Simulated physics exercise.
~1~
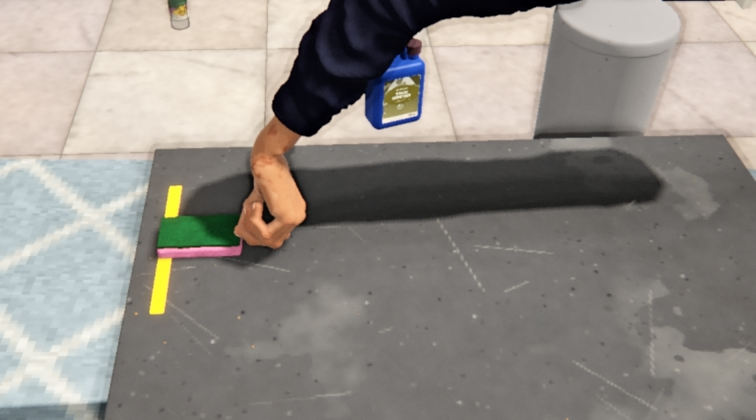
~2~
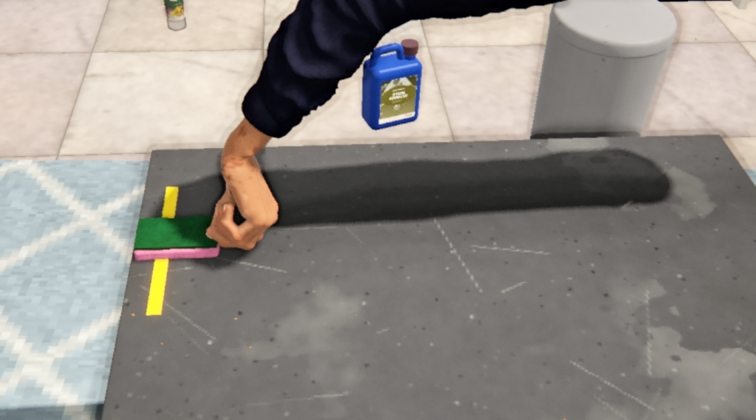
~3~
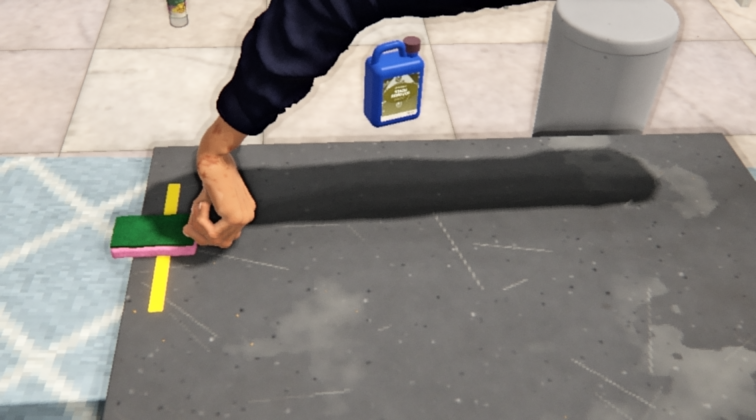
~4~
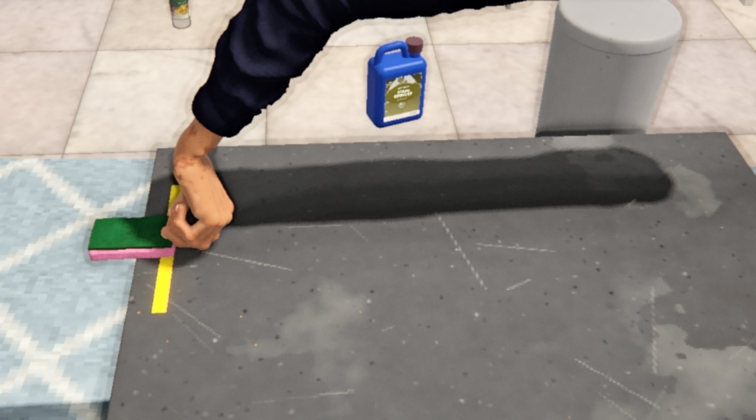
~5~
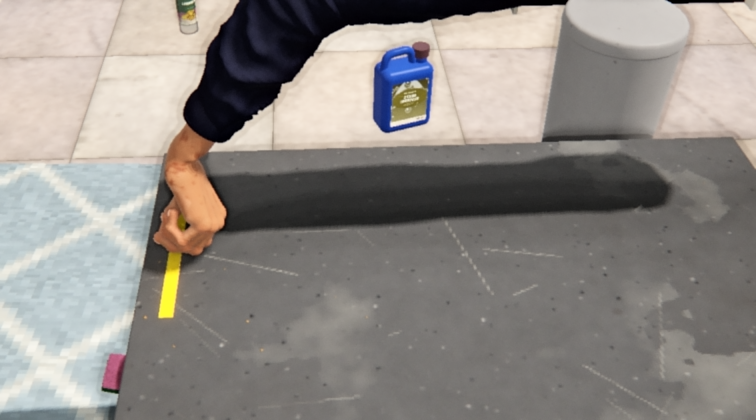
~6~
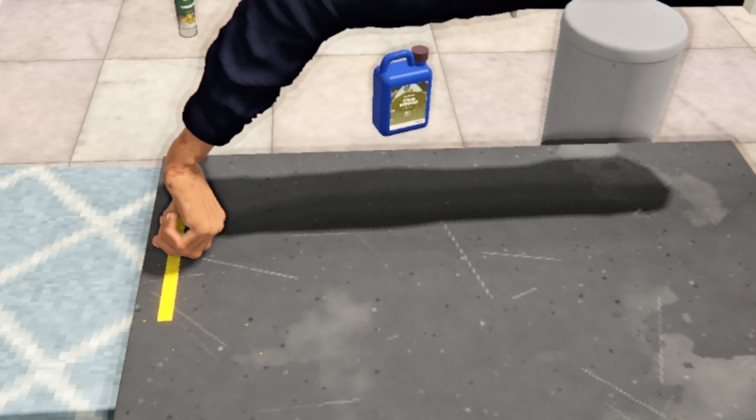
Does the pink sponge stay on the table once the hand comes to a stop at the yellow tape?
No, it goes over the left edge of the table and drops toward the floor, leaving the hand at the tape without it.
